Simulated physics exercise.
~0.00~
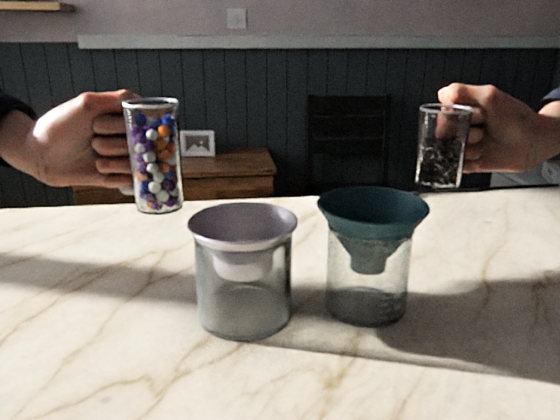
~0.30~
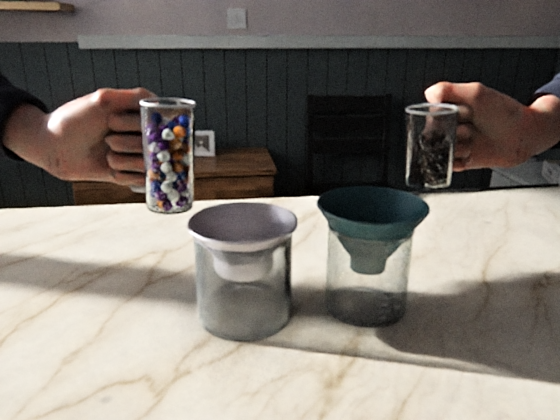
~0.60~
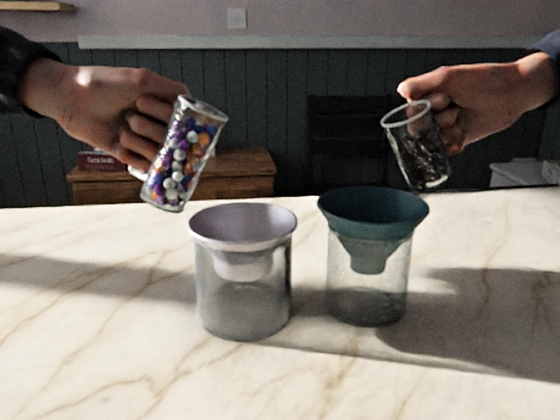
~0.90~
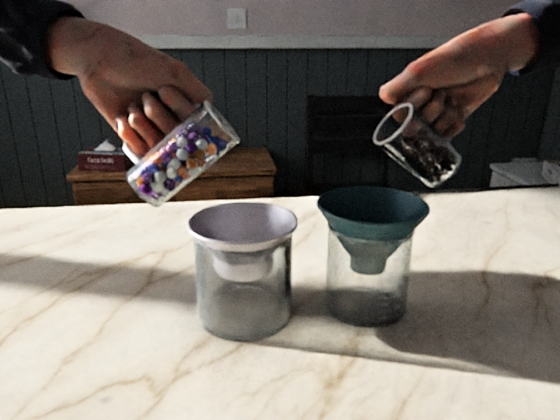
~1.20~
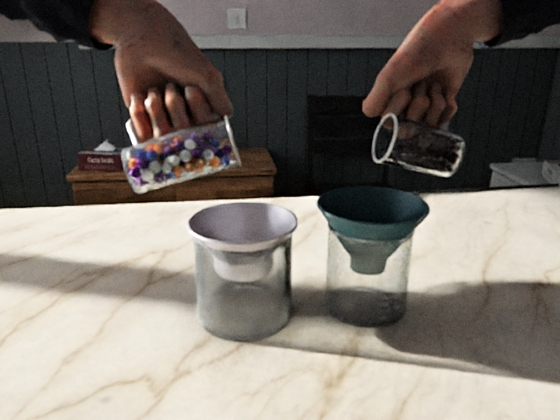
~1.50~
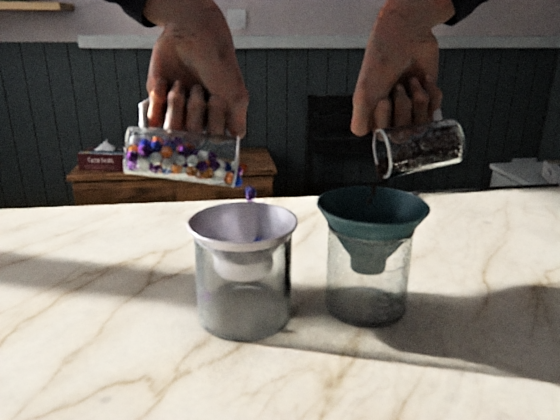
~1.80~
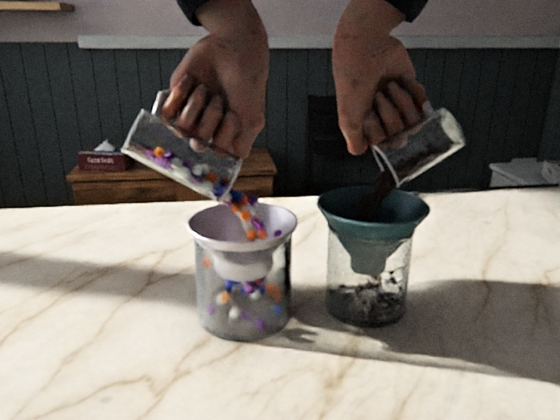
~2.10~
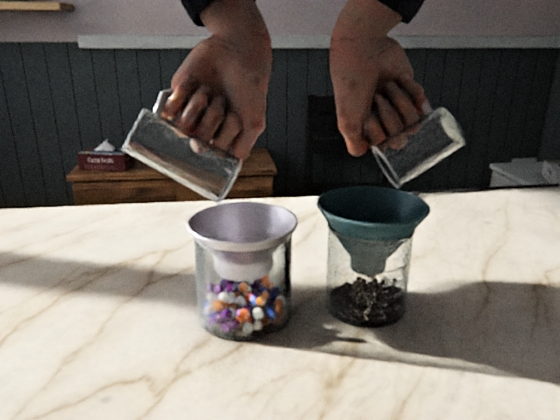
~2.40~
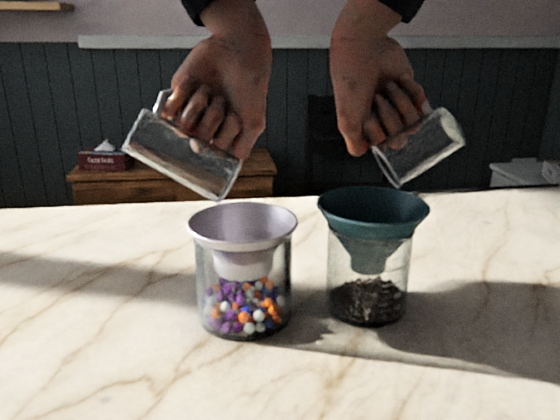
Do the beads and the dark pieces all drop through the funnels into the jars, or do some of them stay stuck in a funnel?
They all drop through. The colourful beads end up in the left jar and the dark pieces in the right jar, with neither funnel clogged.
